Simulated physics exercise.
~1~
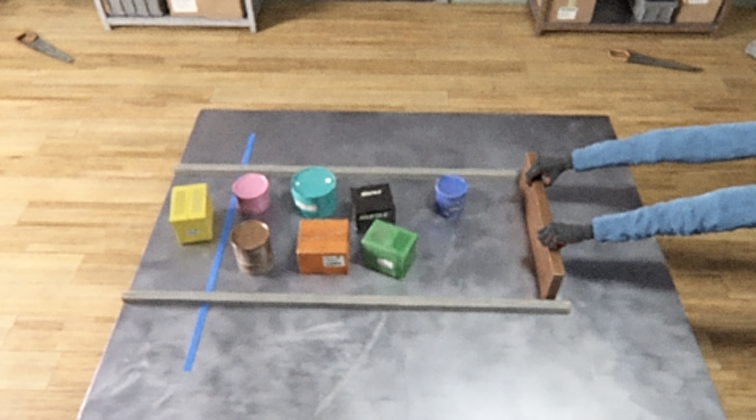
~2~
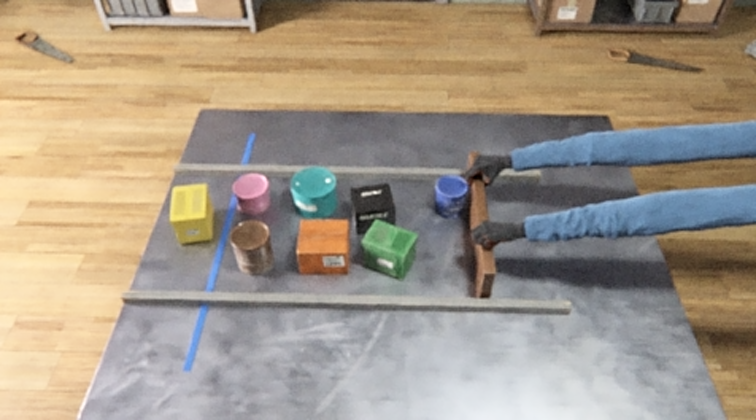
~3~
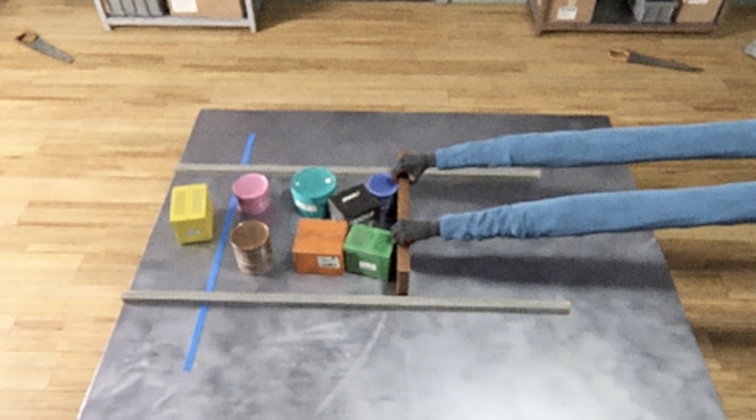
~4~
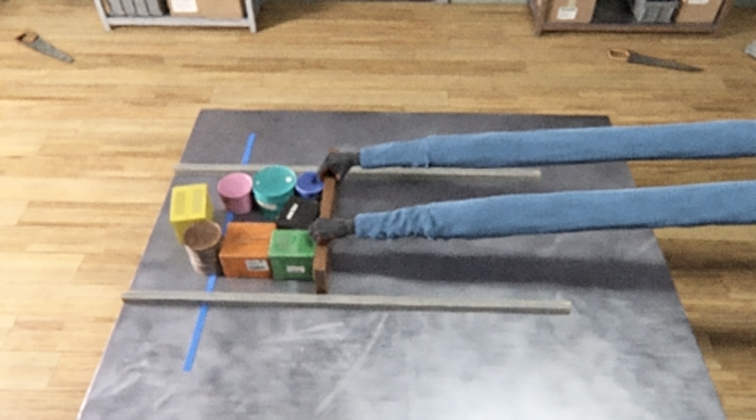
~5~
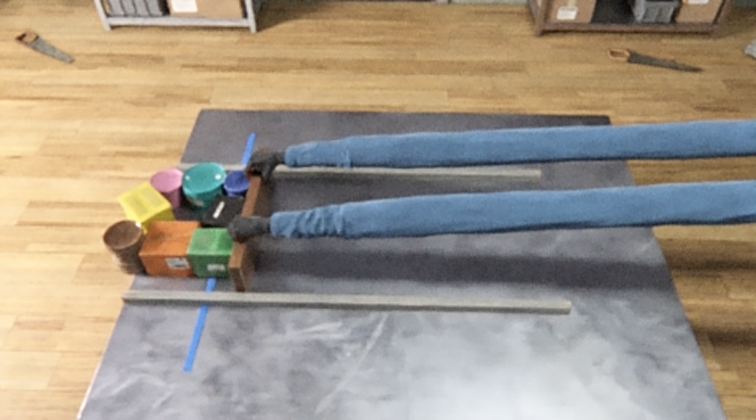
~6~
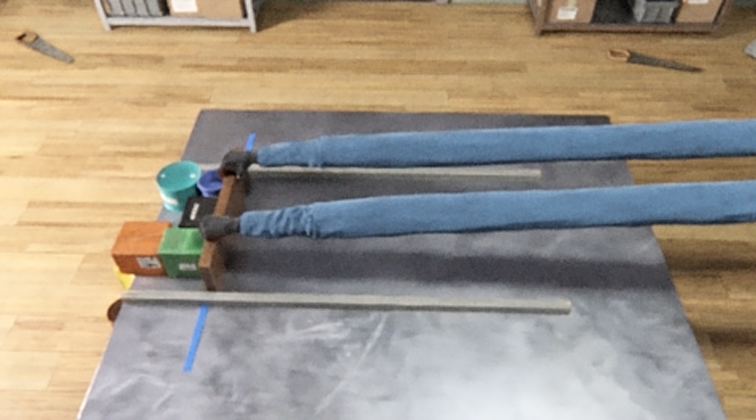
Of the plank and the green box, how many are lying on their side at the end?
Neither of them is lying on its side. The plank and the green box both stay upright as they move left across the tabletop.
